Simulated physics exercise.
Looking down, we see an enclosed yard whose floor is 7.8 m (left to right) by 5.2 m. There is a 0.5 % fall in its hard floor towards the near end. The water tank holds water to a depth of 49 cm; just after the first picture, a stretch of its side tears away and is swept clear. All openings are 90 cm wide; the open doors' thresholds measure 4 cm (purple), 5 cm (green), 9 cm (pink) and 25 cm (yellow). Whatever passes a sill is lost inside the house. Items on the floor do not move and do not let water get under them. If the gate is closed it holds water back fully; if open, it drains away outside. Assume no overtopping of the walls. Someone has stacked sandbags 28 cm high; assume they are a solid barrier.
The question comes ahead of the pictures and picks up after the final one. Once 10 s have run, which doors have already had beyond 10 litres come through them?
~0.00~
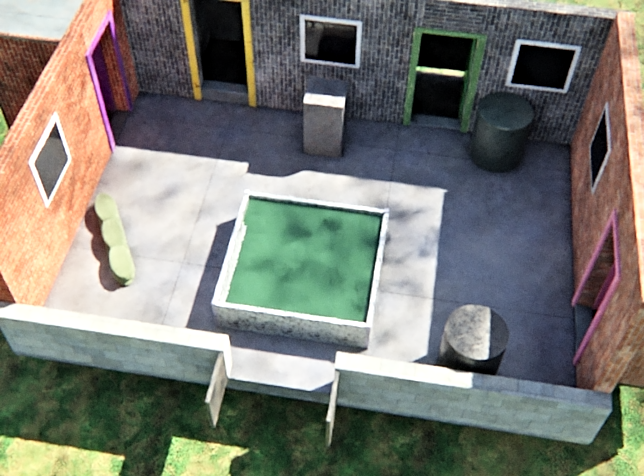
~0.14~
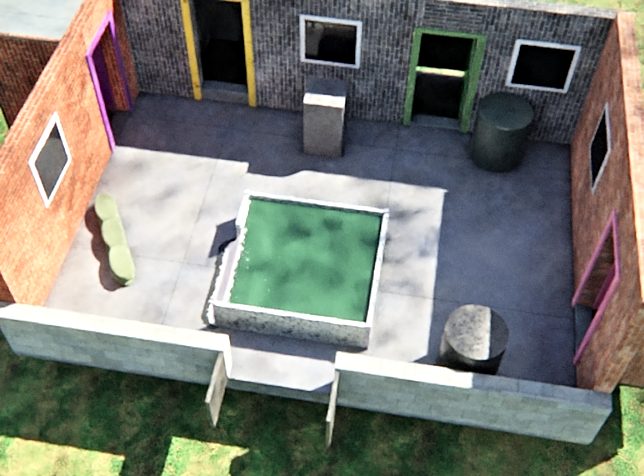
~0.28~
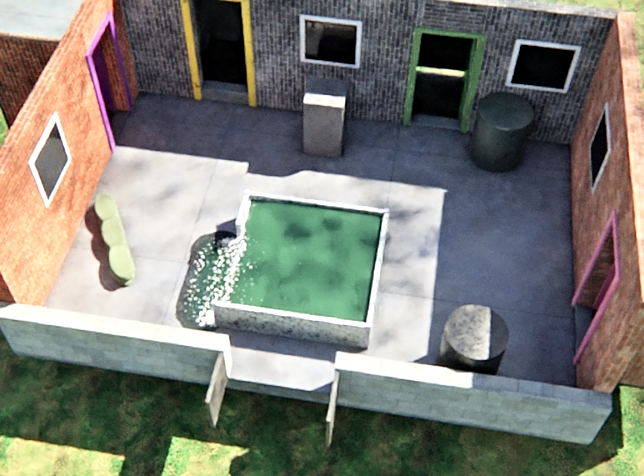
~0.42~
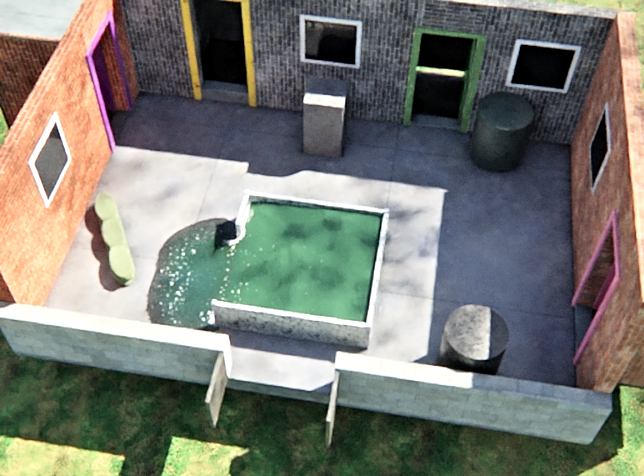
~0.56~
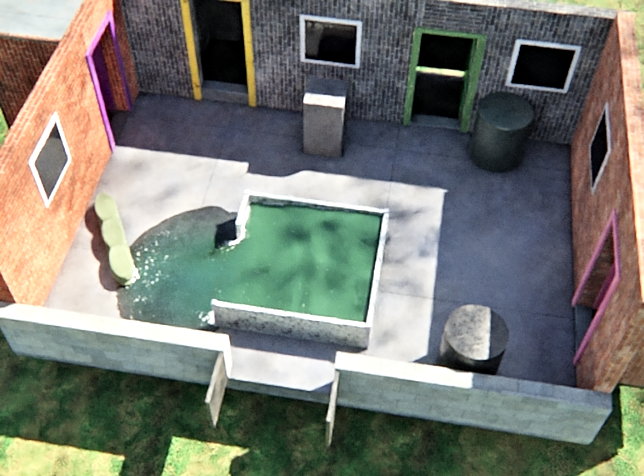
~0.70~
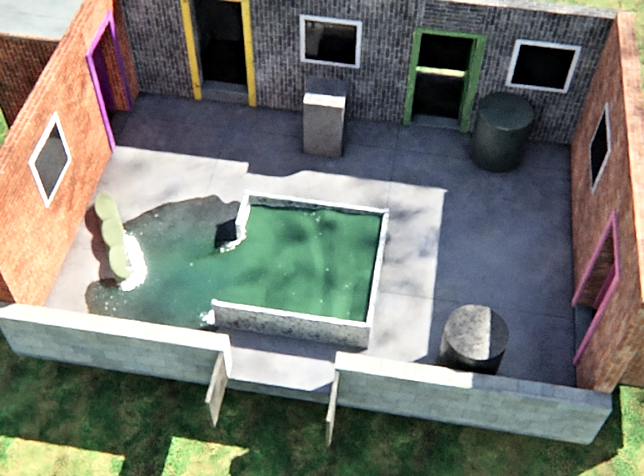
Purple door: Limit crossed. Green door: Limit not crossed. Pink door: Limit not crossed. Yellow door: Limit not crossed.
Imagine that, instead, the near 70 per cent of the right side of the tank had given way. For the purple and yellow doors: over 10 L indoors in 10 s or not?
Purple stays inside, yellow stays inside, judged against that limit.
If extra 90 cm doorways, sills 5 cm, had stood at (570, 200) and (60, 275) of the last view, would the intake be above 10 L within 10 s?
Taking them in order, the first is fine and the second too much.
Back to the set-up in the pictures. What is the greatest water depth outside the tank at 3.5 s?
Around 42 centimetres.
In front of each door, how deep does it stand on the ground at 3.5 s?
Door by door, in cm: Purple reads 9, green reads 0, pink reads 0, yellow reads 12.
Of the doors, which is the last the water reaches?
The answer is the pink door.
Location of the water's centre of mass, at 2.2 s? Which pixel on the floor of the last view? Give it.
(215, 272).
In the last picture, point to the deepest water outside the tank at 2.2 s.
Close to pixel (33, 332).
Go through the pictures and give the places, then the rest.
The water tank at (304, 258) is whole and still, 49 cm deep, in the first frame.
The front is at a hidden place, 0.8 m from the gap at (231, 278); 0.2 m2 of floor is under water; 49 cm left at the back of the water tank, in the second frame.
Water pours out at (231, 279) and has run 1.0 m, to (209, 239); typically 8 cm deep outside, 49 cm at the water tank's back, in the third frame.
Water pours out at (231, 279) and has run 1.3 m, to (178, 238); typically 7 cm deep outside, 49 cm at the water tank's back, in the fourth frame.
Water pours out at (231, 279) and has run 1.7 m, to (136, 248); typically 6 cm deep outside, 49 cm at the water tank's back, in the fifth frame.
Water pours out at (231, 279) and has run 2.1 m, to (93, 298); typically 5 cm deep outside, 48 cm at the water tank's back, in the sixth frame.
After 1.4 s water covers 15 % of the floor and is deepest (43 cm) near (33, 332); purple door not reached, green door not reached, pink door not reached, yellow door not reached.
After 2.2 s water covers 25 % of the floor and is deepest (40 cm) near (33, 332); purple door 8 cm at the sill, 1 L in, green door not reached, pink door not reached, yellow door not reached.
After 3.5 s water covers 35 % of the floor and is deepest (42 cm) near (76, 236); purple door 9 cm at the sill, 15 L in, green door not reached, pink door not reached, yellow door 12 cm at the sill, 0 L in.
After 6.0 s water covers 55 % of the floor and is deepest (20 cm) near (116, 280); purple door 10 cm at the sill, 52 L in, green door 3 cm at the sill, 0 L in, pink door not reached, yellow door 10 cm at the sill, 0 L in.
After 10.0 s water covers 85 % of the floor and is deepest (10 cm) near (115, 147); purple door 9 cm at the sill, 111 L in, green door 3 cm at the sill, 3 L in, pink door 4 cm at the sill, 0 L in, yellow door 8 cm at the sill, 0 L in.
